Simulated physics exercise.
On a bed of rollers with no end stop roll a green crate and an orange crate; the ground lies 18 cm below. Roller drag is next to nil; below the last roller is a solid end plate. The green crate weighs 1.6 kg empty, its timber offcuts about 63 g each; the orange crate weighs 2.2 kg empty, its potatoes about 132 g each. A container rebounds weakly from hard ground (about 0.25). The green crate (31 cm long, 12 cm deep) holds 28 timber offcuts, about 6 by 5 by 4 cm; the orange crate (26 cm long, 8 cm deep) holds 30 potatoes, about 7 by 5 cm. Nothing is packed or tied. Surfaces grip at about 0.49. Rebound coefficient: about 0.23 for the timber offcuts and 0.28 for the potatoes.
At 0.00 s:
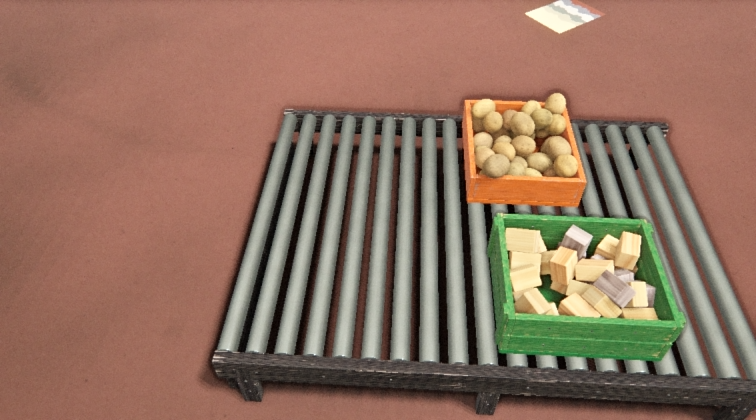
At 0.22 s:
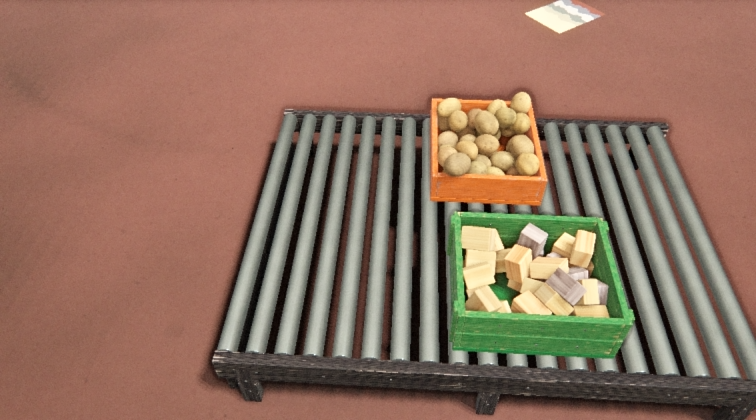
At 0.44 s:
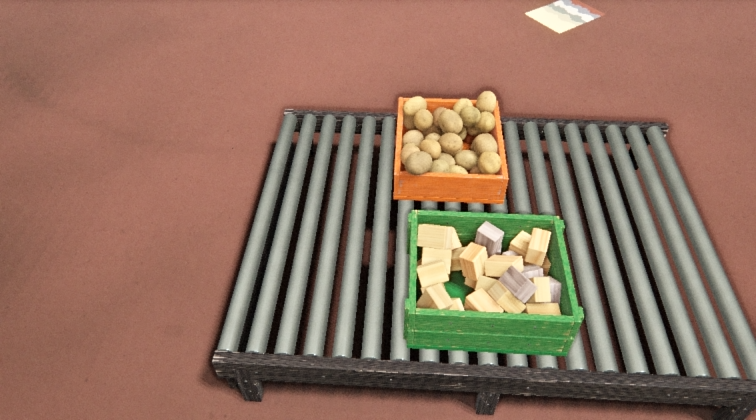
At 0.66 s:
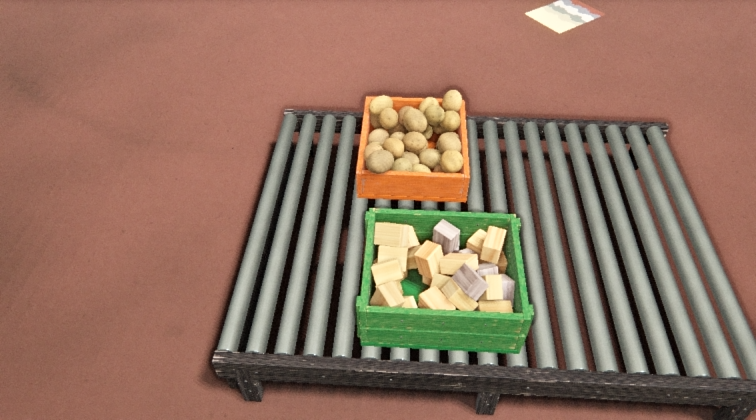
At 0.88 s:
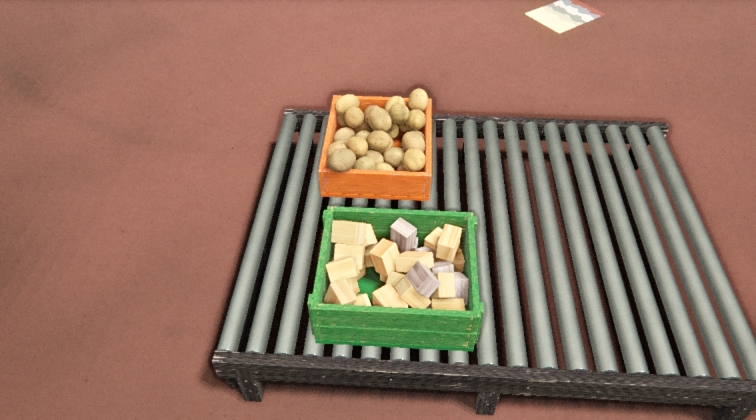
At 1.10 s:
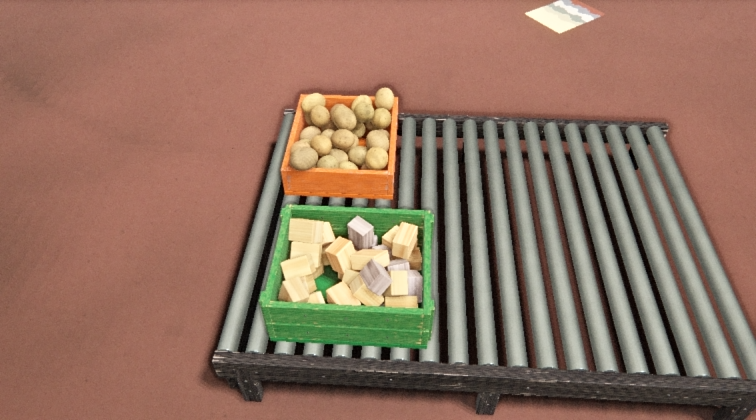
The clip opens on a roller conveyor over reddish-brown ground, with an orange crate of potatoes behind a green crate of wooden blocks, both right of centre. The two crates roll steadily leftward together across the rollers, and by the close both sit near the left side, still full.
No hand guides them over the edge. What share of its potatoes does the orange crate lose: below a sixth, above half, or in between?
It sheds from a sixth to a half of them.
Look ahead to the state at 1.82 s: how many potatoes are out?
Roughly 0 of them.
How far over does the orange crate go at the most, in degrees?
At most some 45°.
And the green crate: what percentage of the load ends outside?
Green crate 0 per cent.
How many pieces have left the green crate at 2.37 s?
About: Green crate 0.
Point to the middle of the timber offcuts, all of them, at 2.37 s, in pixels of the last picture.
Around (165, 289).
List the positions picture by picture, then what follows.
In the first picture (we follow the rim corner now nearest the camera), orange crate at (581, 180); green crate at (676, 324); 54 cm of track left ahead; nothing out yet.
In the second picture, orange crate at (542, 179); green crate at (625, 321); 44 cm of track left ahead.
In the third picture, orange crate at (503, 177); green crate at (574, 319); 35 cm of track left ahead.
In the fourth picture, orange crate at (464, 175); green crate at (523, 316); 25 cm of track left ahead.
In the fifth picture, orange crate at (426, 174); green crate at (473, 314); 15 cm of track left ahead.
In the sixth picture, orange crate at (388, 172); green crate at (424, 311); 6 cm of track left ahead; nothing out yet.
After 1.23 s, the front runs out over the edge.
After 1.82 s, the green crate is level with 0 of 28 out and the orange crate leans 34° with 0 of 30 out.
After 2.02 s, the green crate leans 35° with 0 of 28 out and the orange crate leans 44° with 9 of 30 out.
After 2.37 s, the green crate leans 39° with 0 of 28 out and the orange crate leans 44° with 11 of 30 out.
Final count (at 2.55 s), the green crate leans 39° with 0 of 28 out and the orange crate leans 44° with 11 of 30 out. Asked share, 11 of 30, 37 per cent.
